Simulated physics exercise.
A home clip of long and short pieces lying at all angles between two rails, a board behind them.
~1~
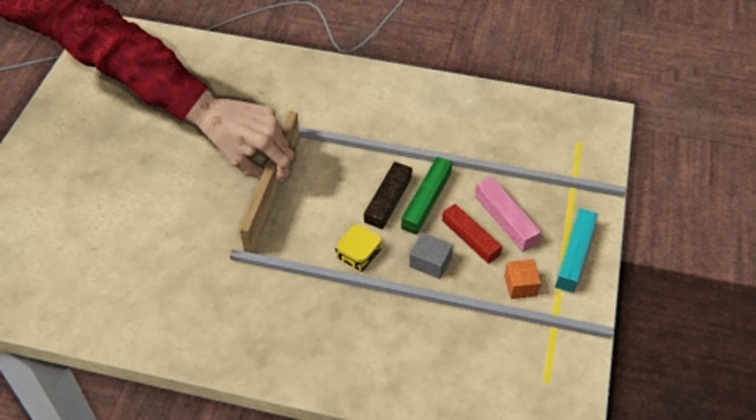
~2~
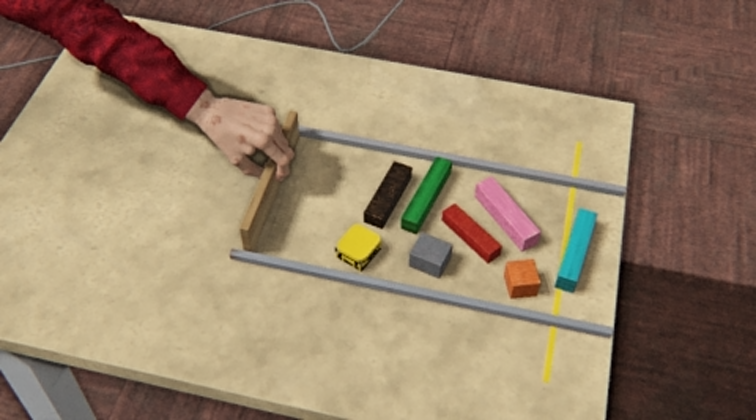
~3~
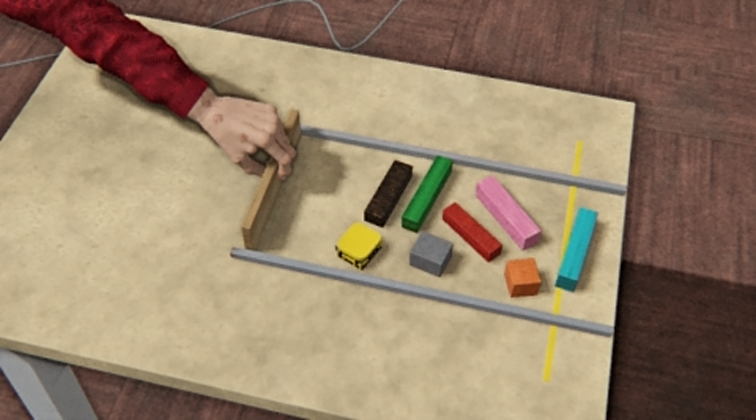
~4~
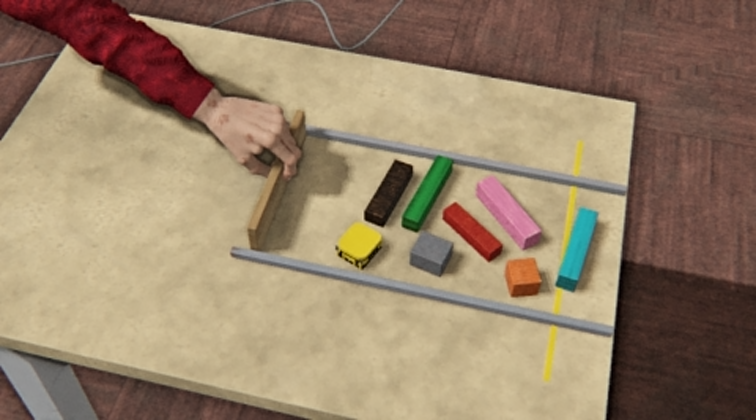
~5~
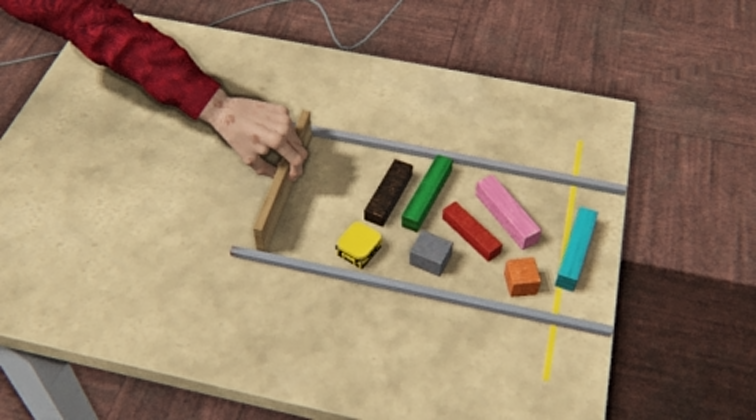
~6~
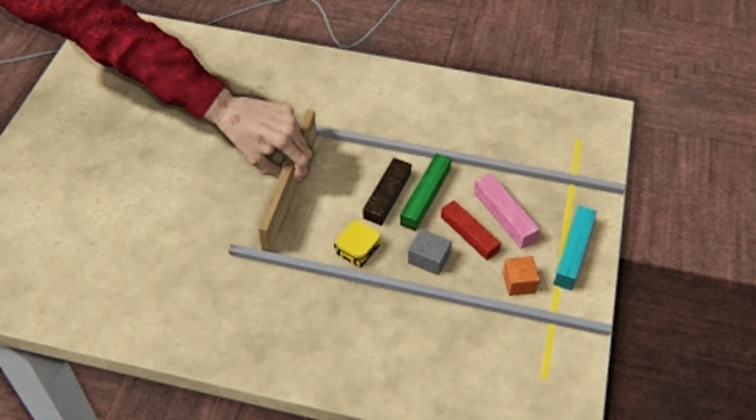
On a pale tabletop between two grey rails, coloured sticks and blocks lie at various angles, with a yellow line near the right end. A hand in a red sleeve holds an upright wooden board at the left, then slides it slightly rightward, while the pieces stay in place, untouched by the board.
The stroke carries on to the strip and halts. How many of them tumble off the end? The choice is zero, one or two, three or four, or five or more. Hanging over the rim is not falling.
The number that fall off is three or four.
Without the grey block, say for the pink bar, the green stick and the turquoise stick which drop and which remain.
The pink bar comes down; the green stick is kept; the turquoise stick comes down.
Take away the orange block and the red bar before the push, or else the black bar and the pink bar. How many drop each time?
Fallen: 1, and 2 in the other try.
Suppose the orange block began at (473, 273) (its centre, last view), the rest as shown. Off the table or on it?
The orange block comes down.
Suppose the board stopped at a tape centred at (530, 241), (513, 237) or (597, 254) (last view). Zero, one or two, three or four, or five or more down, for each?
For each place: One or two; no fall at all; at least five.
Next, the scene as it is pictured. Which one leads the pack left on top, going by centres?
The grey block.
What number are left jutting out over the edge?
1 of them.
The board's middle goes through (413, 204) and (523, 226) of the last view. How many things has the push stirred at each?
5 and 8.
A little later, none off yet; turquoise stick at rest near (575, 247); orange block at rest near (521, 276); pink bar at rest near (506, 210).
Next, none off yet; turquoise stick moving near (584, 249); orange block shifted about its own width near (551, 286); pink bar shifted a little near (550, 218).
When it is over, the number that fall off is three or four; down, red bar, pink bar, orange block and turquoise stick.
